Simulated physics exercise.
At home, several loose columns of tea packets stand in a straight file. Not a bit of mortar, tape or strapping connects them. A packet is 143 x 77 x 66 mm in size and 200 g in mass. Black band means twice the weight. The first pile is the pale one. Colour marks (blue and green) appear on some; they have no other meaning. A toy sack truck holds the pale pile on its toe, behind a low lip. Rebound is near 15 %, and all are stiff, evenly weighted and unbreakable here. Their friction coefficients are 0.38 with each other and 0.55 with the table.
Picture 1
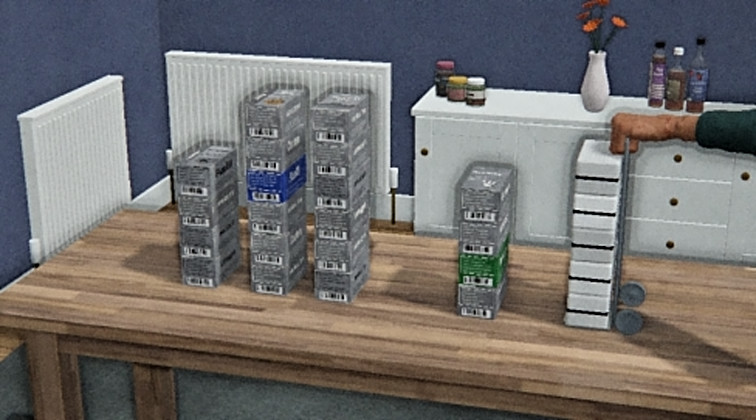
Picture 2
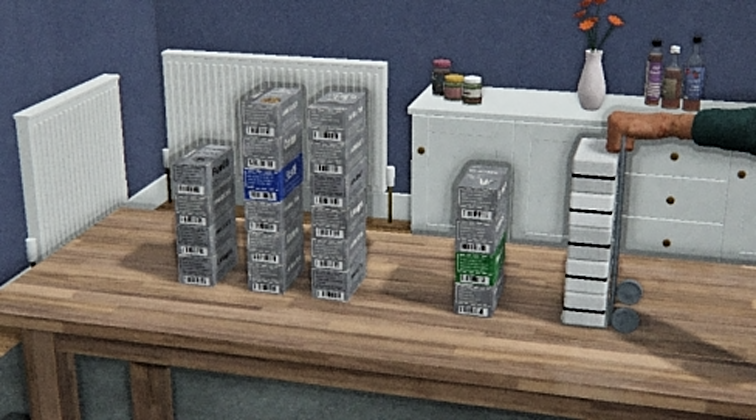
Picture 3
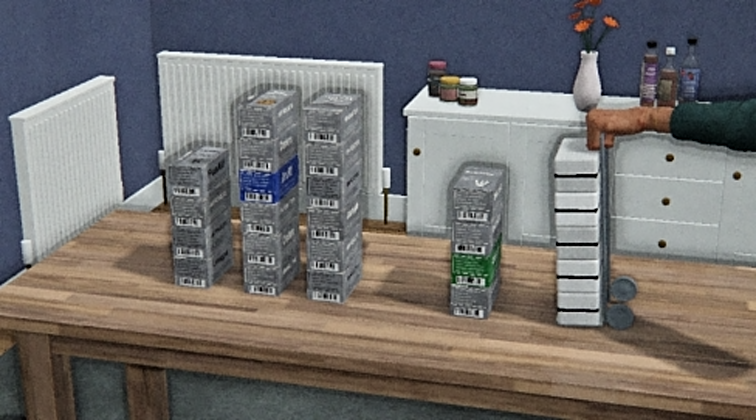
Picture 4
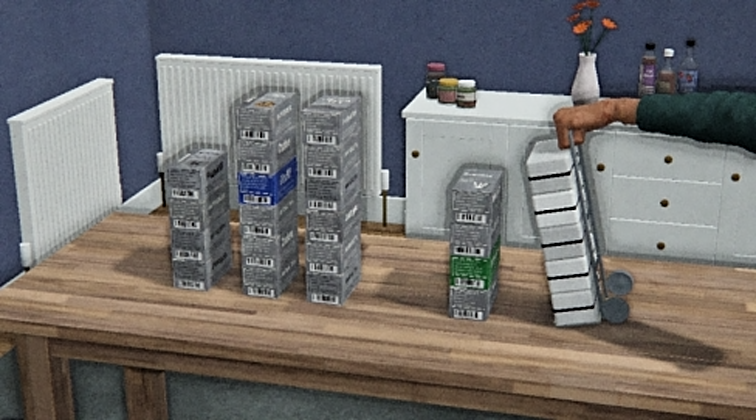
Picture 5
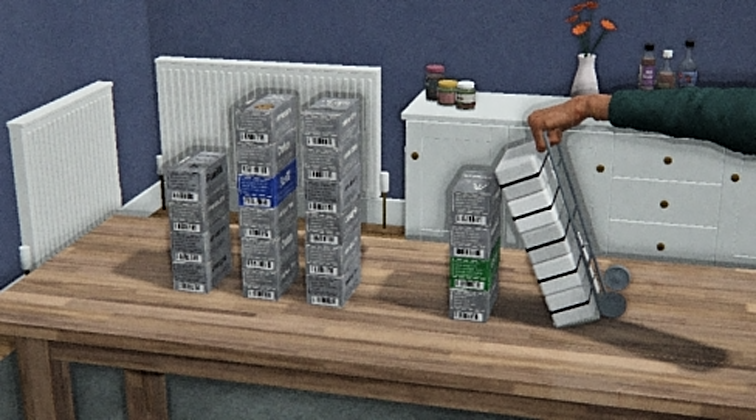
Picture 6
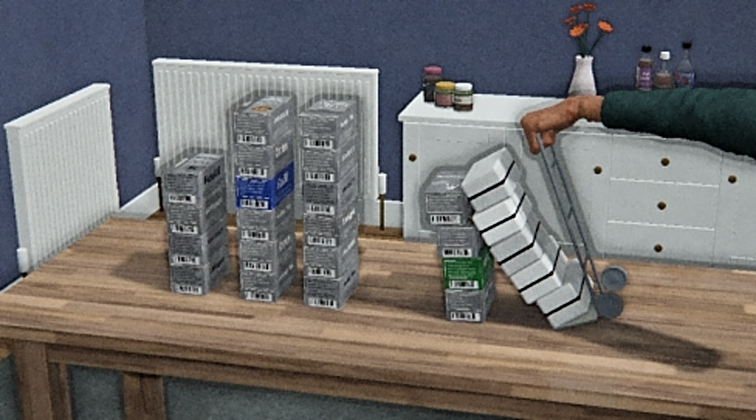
In this clip, a hand tilts a small hand truck leftward on a wooden table, and its pale stack of packets leans away from the frame against the nearest grey column with a green packet, which tilts slightly left.
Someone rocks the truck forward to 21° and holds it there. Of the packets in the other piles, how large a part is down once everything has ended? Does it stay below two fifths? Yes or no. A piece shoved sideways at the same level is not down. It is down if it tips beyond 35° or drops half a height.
Yes, it stays below two fifths.
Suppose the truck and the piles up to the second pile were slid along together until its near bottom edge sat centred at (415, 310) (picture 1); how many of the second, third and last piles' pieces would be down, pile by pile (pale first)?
Pile by pile that makes second 4, third 4, last 4.
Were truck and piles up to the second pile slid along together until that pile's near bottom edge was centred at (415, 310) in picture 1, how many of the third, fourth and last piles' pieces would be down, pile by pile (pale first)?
Third 4, fourth 4, last 4.
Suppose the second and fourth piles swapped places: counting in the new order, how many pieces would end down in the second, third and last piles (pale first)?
Second 6, third 5, last 4.
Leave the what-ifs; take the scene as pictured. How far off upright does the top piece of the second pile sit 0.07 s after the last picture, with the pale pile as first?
Roughly 10 degrees.
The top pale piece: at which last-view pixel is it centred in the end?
Resting point in the last picture: Around (383, 247).
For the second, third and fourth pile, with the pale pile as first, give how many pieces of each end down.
By pile: Second 4, third 0, fourth 0.
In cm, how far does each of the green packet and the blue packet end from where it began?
Green ends up 16 cm away; blue ends up 0 cm away.
Then, 0.07 s on from the sixth picture, 5 of the pale pile down; none of the 20 other packets down, 4 disturbed; green packet tipped 13°.
Then, 0.15 s on from the sixth picture, 5 of the pale pile down; none of the 20 other packets down, 4 disturbed; green packet tipped 27°.
Then, 0.25 s on from the sixth picture, 5 of the pale pile down; 4 of the 20 other packets down; green packet tipped 51°, 49 mm lower.
Then, 0.41 s on from the sixth picture, 5 of the pale pile down; 4 of the 20 other packets down; green packet on its side.
Finally, 5 of the pale pile down; 4 of the 20 other packets down; green packet on its side; blue packet unmoved. That is 20 per cent. Seen by the last camera, middles, green packet near (395, 283), blue packet near (266, 183).
